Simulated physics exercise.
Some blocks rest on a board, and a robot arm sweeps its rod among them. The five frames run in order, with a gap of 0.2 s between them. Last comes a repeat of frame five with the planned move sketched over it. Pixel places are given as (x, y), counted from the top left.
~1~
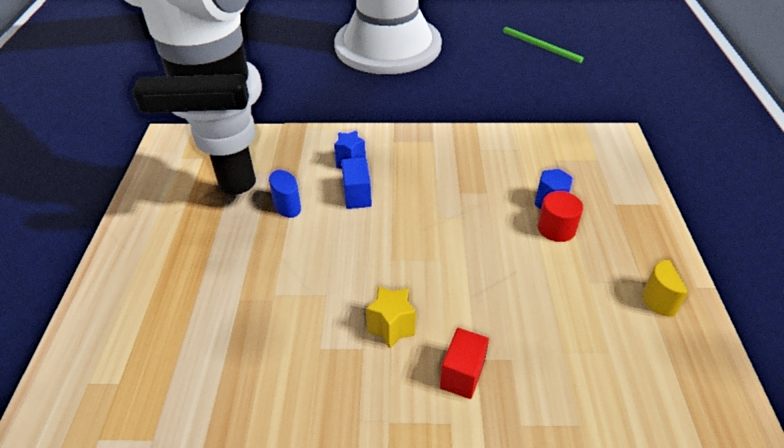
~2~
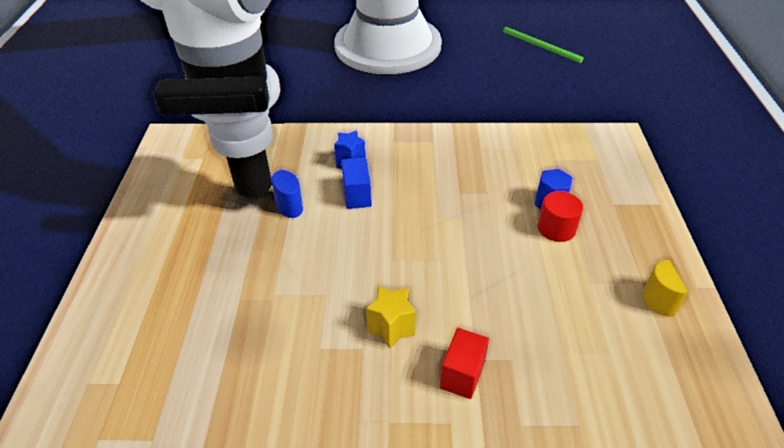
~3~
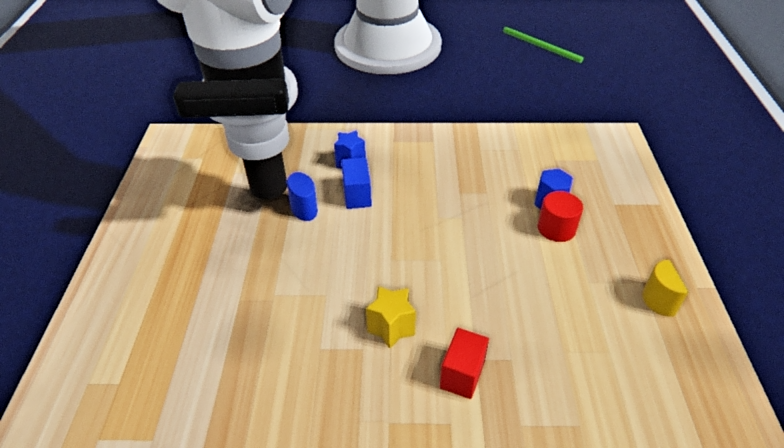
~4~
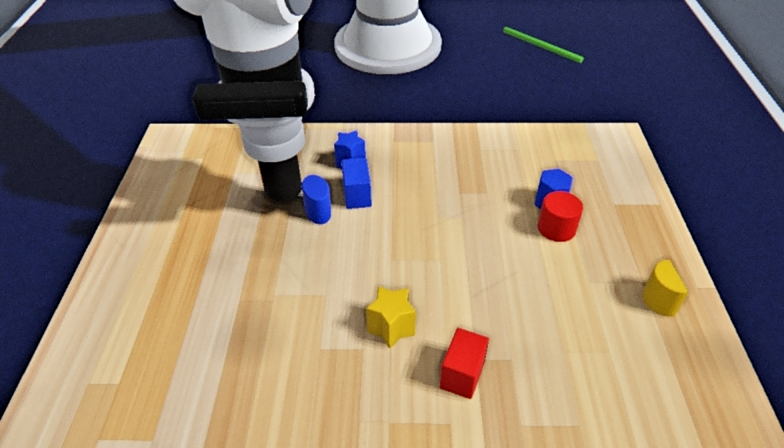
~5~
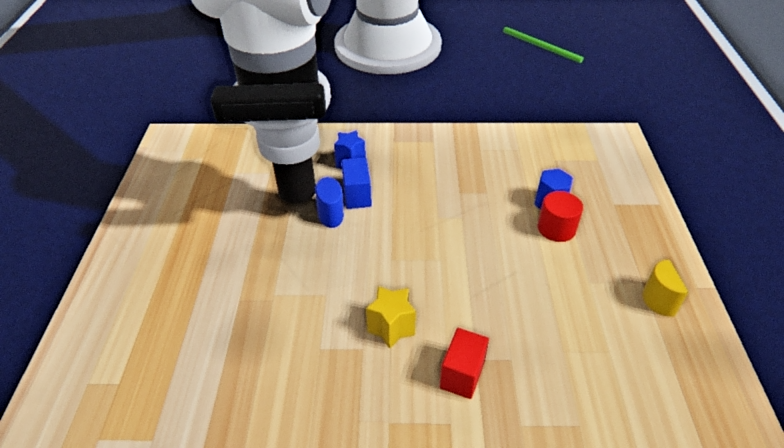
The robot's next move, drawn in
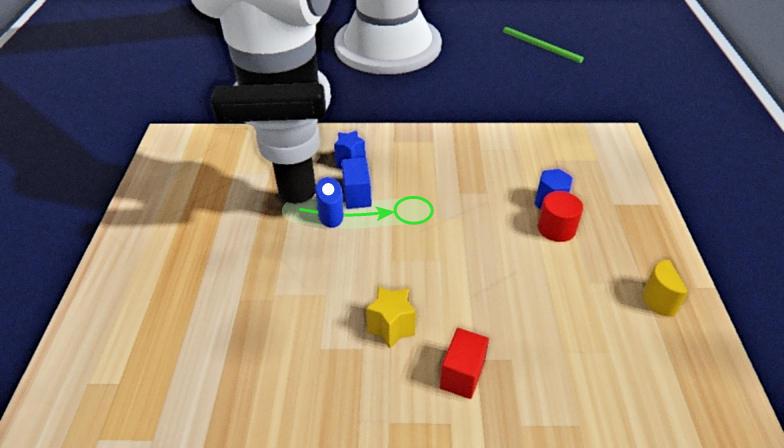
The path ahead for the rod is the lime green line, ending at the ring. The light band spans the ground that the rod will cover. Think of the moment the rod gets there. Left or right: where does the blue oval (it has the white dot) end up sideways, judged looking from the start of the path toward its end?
It slides rightward.
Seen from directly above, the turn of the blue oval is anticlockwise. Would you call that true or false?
Answer: False.
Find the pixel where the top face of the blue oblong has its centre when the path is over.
For the centre of its top, I'd go with (382, 167).
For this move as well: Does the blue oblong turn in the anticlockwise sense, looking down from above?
In short: Yes.
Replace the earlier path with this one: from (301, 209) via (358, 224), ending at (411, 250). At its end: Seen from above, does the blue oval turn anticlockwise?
Going by the path, yes.
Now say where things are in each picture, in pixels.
In the first picture, rod tip at (237, 183); block tops, blue oval at (283, 180); blue star block at (349, 139); blue oblong at (356, 170).
In the second picture, rod at (254, 185); blue oval at (285, 181).
In the third picture, rod at (269, 187); blue oval at (300, 183).
In the fourth picture, rod at (284, 189); blue oval at (315, 186).
In the fifth picture, rod at (297, 191); blue oval at (328, 189); blue star block at (349, 139); blue oblong at (356, 170).
Path on the board, from (301, 209) through (337, 215) and (376, 214) to (414, 210); the dot is on the blue oval.
The first path, step by step. One third of the way, rod at (335, 196); blue oval at (366, 196); blue oblong at (368, 172), turned 60° anticlockwise.
Two thirds of the way, rod at (375, 195); blue oval at (401, 202), turned 55° clockwise; blue oblong at (380, 167), turned 85° anticlockwise.
At the end, rod at (414, 192); blue oval at (431, 207), turned 120° clockwise; blue star block in place; blue oblong at (382, 167), turned 90° anticlockwise.
